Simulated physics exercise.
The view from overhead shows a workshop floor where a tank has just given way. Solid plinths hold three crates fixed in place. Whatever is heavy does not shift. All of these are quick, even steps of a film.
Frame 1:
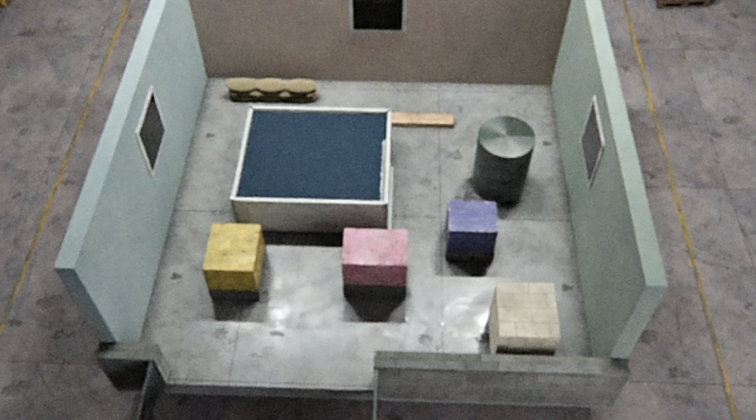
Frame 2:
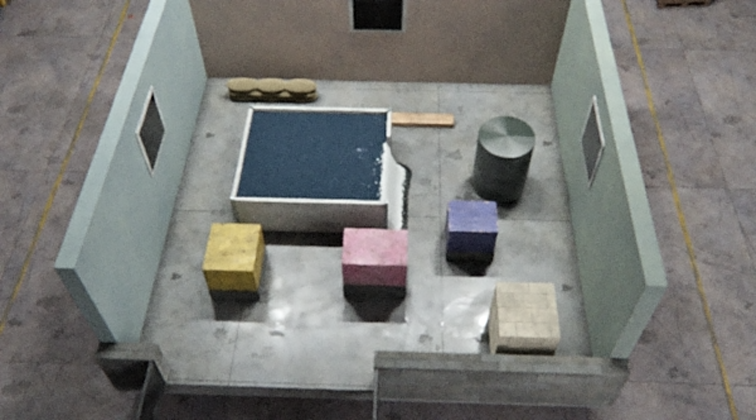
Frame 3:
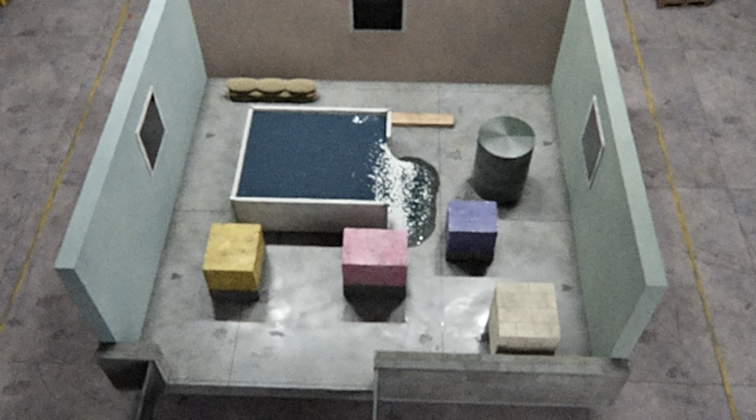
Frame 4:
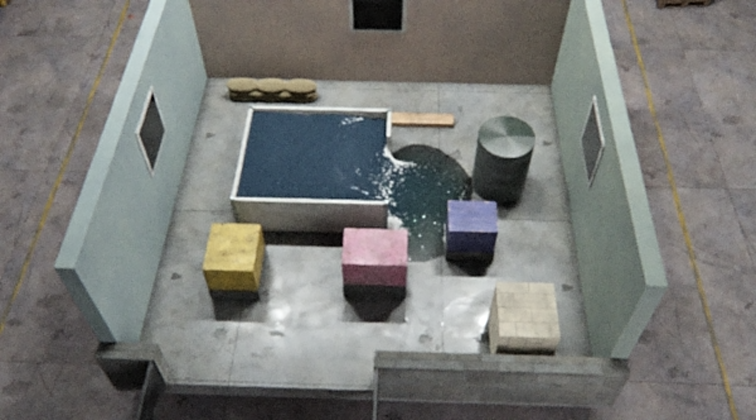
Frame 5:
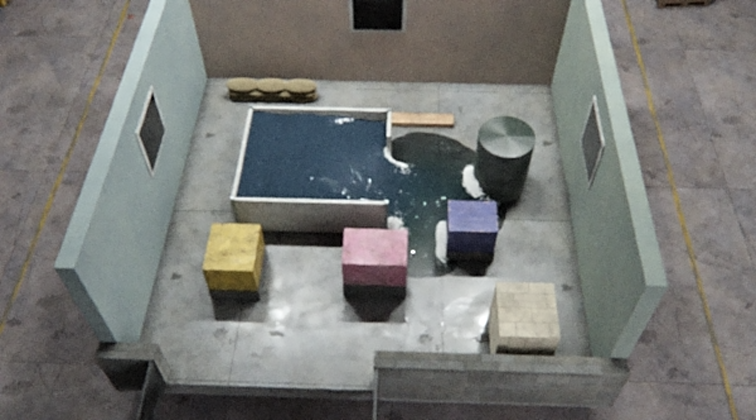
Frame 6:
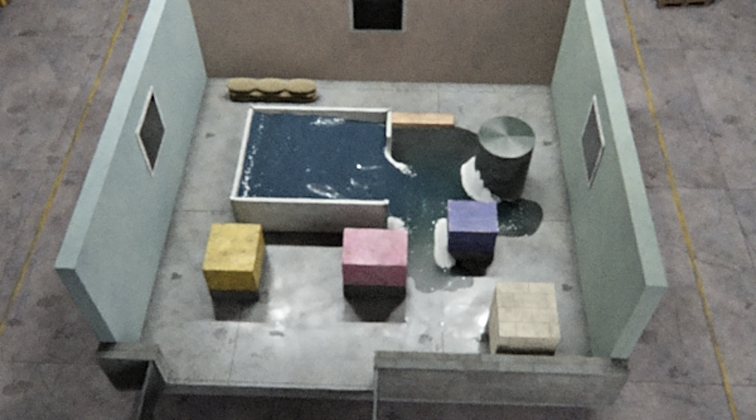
Dark water poured through a gap in the right side of an open tank on a workshop floor, spreading rightward in a widening pool until it foamed around a grey cylinder and a purple block.
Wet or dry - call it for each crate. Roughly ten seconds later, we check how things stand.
Calls: Blue crate - wet; pink crate - dry; yellow crate - dry.
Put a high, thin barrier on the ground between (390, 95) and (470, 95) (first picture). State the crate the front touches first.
My answer: The crate marked blue.
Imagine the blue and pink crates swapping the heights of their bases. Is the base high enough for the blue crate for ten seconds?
The blue one gets flooded.
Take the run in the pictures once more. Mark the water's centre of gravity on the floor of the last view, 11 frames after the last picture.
Centre of mass: Roughly (404, 201).
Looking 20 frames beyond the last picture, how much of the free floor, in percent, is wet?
My estimate is roughly 60 percent.
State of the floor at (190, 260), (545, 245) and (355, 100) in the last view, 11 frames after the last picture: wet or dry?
Result by point, in sequence: Unwetted, then waterlogged, then unwetted.
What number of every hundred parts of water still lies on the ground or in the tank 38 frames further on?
Roughly 96 percent.
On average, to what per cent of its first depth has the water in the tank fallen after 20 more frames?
Near 36 in a hundred.
A moment on, water covers 30 % of the floor; the blue crate water round its plinth, the pink crate water round its plinth, the yellow crate not reached.
Next, water covers 45 % of the floor; the blue crate water round its plinth, the pink crate water round its plinth, the yellow crate not reached.
Then, water covers 60 % of the floor; the blue crate water round its plinth, the pink crate water round its plinth, the yellow crate not reached.
Later, water covers 85 % of the floor; the blue crate water round its plinth, the pink crate water round its plinth, the yellow crate water round its plinth.
In the end, water covers 95 % of the floor; the blue crate was topped, the pink crate stayed above the water, the yellow crate stayed above the water.
